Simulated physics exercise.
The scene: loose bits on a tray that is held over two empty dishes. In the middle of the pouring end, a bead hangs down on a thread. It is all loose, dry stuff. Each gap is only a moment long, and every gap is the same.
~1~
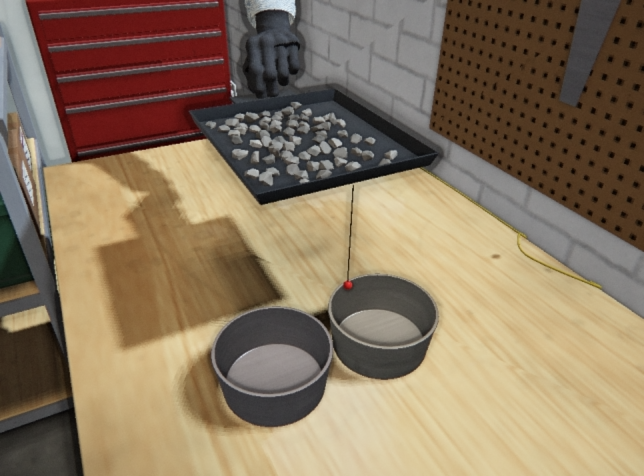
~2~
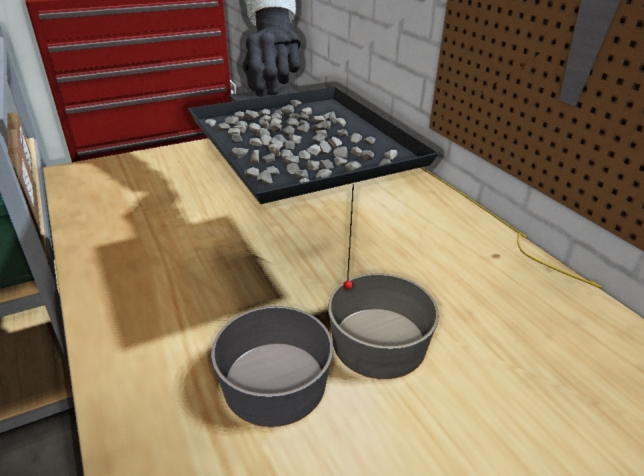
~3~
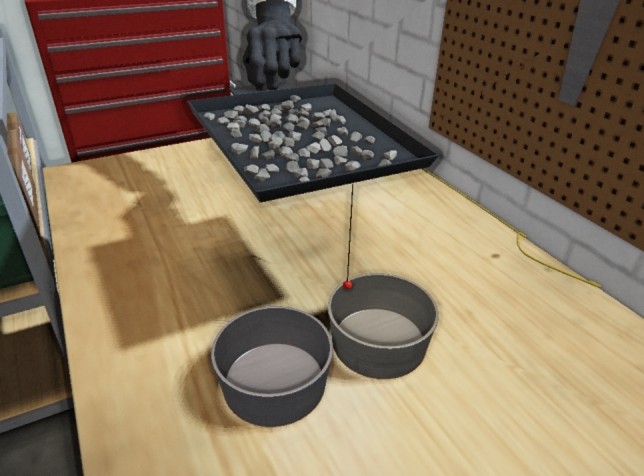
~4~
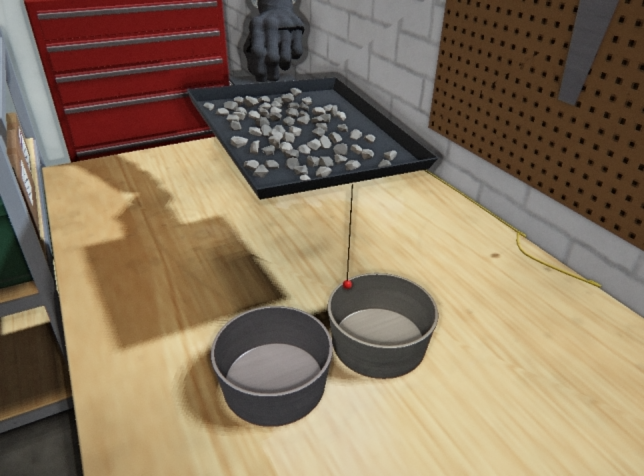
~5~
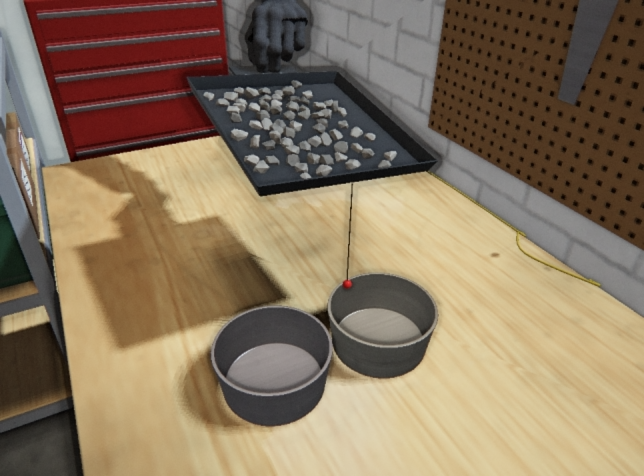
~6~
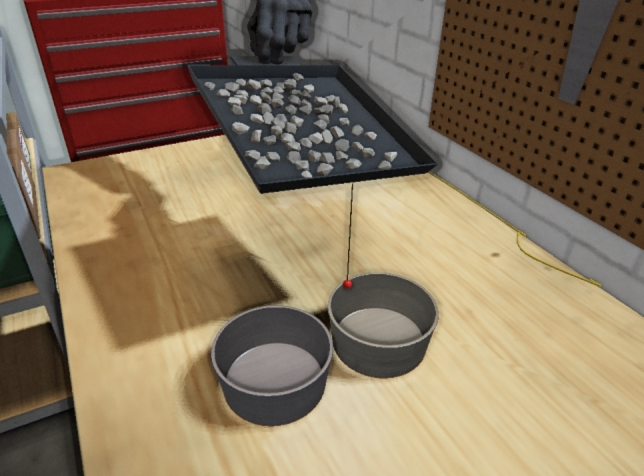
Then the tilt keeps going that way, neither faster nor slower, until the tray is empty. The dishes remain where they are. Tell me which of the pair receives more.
My bet is the dish over on the right is left holding more.
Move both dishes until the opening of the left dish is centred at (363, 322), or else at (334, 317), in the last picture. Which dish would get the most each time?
In order of the tries: The dish on the right side, then the dish on the right side.
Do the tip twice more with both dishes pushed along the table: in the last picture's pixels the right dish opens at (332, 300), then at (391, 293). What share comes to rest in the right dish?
0 %, then 60 %.
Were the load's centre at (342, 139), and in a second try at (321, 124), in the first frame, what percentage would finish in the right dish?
Share in order: Roughly 20 %, 30 %.
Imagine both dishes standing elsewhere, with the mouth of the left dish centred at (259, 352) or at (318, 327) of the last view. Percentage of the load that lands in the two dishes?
First about 20, then 90 per cent.
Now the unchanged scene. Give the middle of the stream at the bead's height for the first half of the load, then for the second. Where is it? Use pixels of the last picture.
First half (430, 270); second half (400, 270).
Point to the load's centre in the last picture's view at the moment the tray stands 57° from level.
Centre estimate: (394, 166).
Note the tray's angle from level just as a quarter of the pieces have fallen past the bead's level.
That would be about 70 degrees from level.
Just after the last frame, tray tipped steeply; the larger part on the tray; about a tenth in the air.
A moment on, tray tipped right over; about a tenth on the tray; roughly a quarter in the right dish; roughly half outside both; about a tenth in the air.
Further on, tray tipped past a quarter turn; roughly a third in the right dish; roughly two thirds outside both.
When it is over, tray tipped past a quarter turn; not one in the left dish; roughly a third in the right dish; roughly two thirds outside both.
